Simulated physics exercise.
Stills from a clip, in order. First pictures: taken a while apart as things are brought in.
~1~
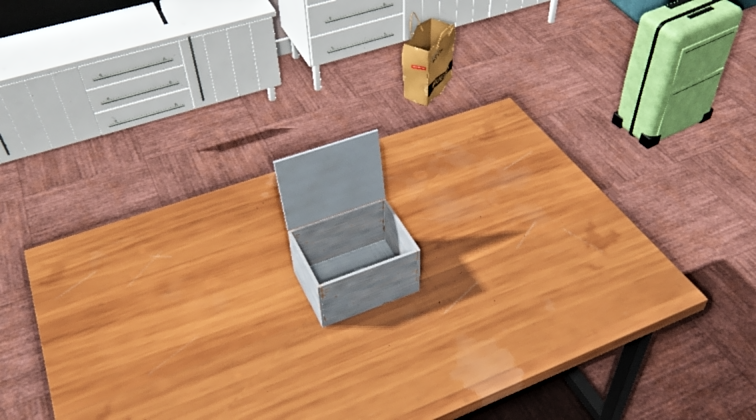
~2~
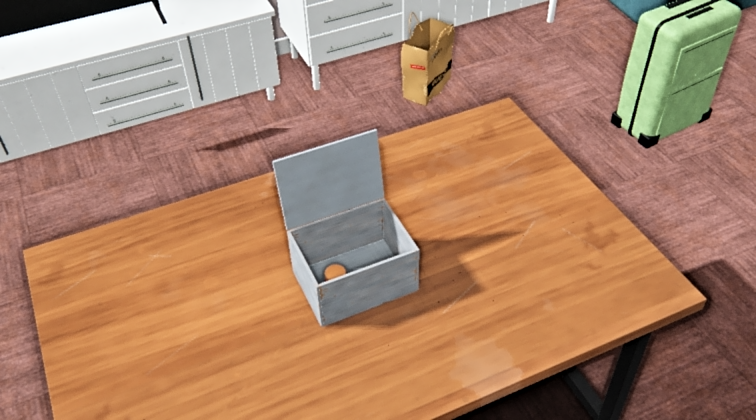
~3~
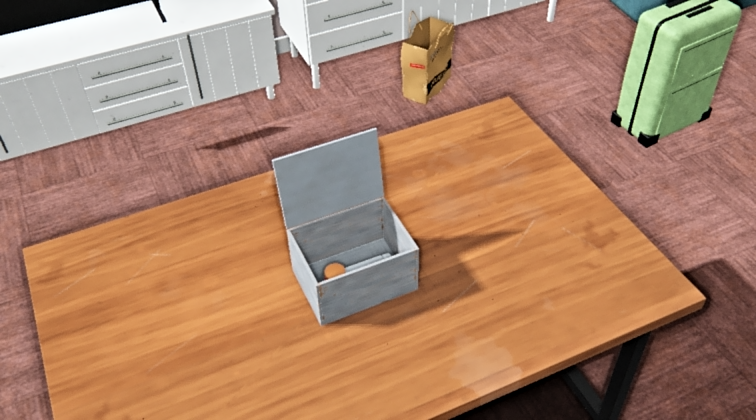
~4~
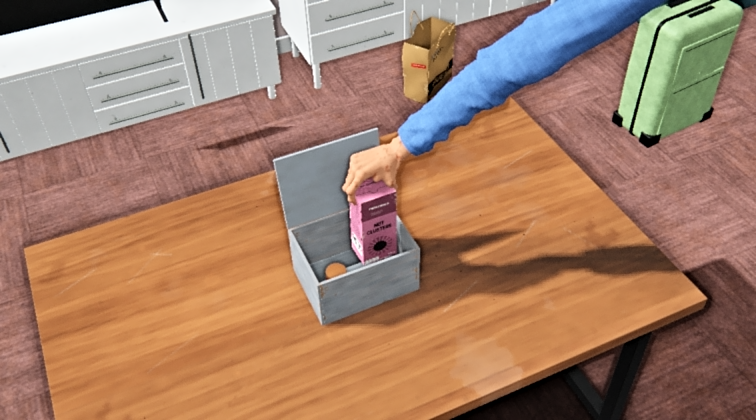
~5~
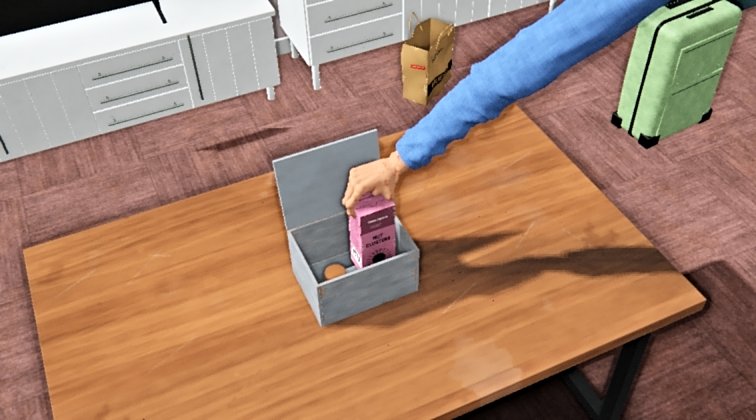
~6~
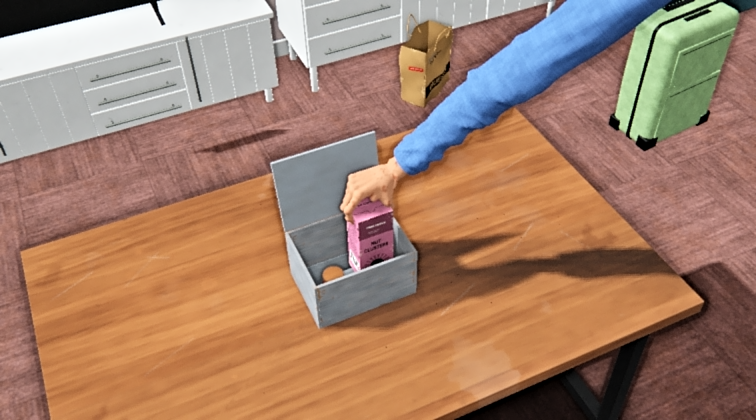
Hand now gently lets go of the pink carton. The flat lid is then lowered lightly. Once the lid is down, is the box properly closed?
No, the lid is still ajar.
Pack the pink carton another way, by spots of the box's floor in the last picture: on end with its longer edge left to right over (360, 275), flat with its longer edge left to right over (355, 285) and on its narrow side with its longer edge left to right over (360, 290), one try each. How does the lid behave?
At first it fails to shut, the second time it manages to shut, and the third time it manages to shut.
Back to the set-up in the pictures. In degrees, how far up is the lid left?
The lid sits around 25° above the rim.
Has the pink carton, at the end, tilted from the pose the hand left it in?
At the finish the pink carton goes crooked.
Then, 0.50 s after the last picture, pink carton tipped 33° from how it was near (373, 252); grey shaker rolled well along.
Then, 1.40 s after the last picture, lid 70° above the rim; pink carton tipped 34° from how it was near (372, 253); grey shaker rolled well along.
Then, 1.70 s after the last picture, lid 42° above the rim; pink carton tipped 34° from how it was near (372, 253); grey shaker rolled well along.
Then, 3.40 s after the last picture, lid 27° above the rim; pink carton tipped 34° from how it was near (372, 253); grey shaker rolled well along.
At rest, lid 27° above the rim; moved from the start, grey shaker; left askew, pink carton; red shaker in place. Seen from the same camera at the end, pink carton near (372, 253).
